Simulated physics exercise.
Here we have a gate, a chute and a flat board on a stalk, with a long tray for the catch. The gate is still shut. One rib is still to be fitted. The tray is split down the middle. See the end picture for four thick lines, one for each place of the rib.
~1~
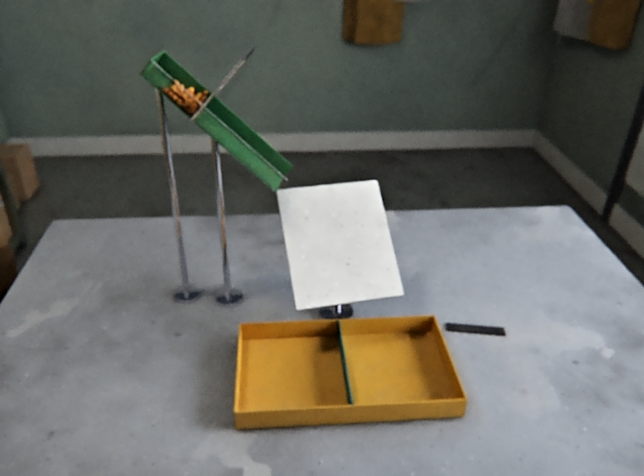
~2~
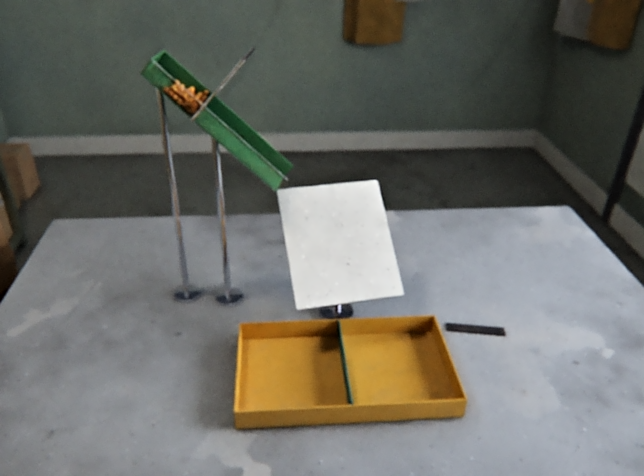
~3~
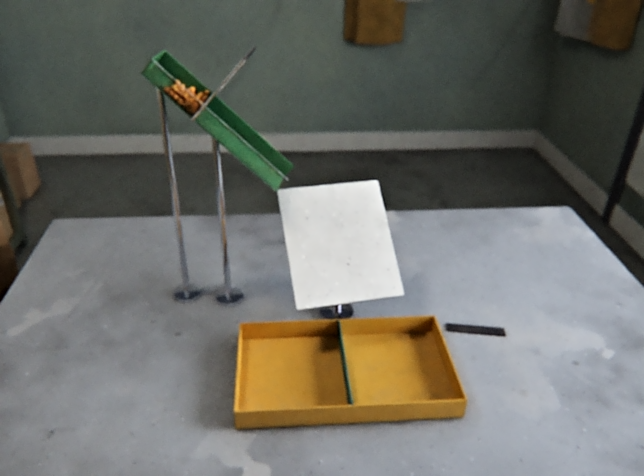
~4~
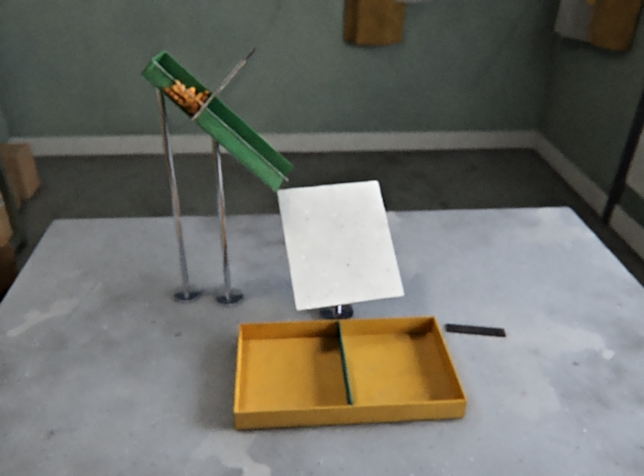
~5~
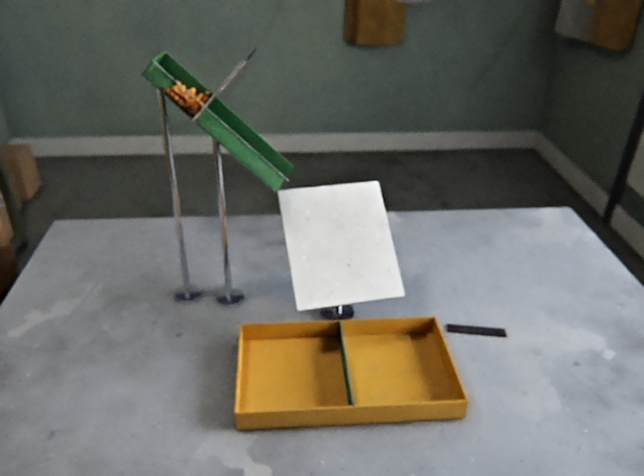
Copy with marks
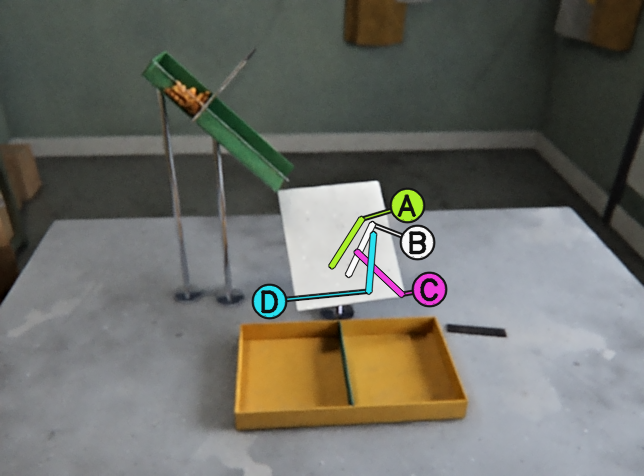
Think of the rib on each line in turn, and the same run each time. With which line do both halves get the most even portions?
Choose B.
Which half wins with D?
Right.
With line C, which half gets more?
The right half.
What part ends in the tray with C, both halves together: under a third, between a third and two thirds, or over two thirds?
Line C gives over two thirds.
On the marked copy, line A from (361, 219) to (331, 265); line B from (372, 224) to (348, 274); line C from (357, 252) to (401, 294); line D from (373, 234) to (368, 291).
With A, of what is caught, nearly all in the left half, a small part in the right.
With B, of what is caught, about two thirds in the left half, about a third in the right.
With C, of what is caught, a small part in the left half, nearly all in the right.
With D, of what is caught, a small part in the left half, most in the right.
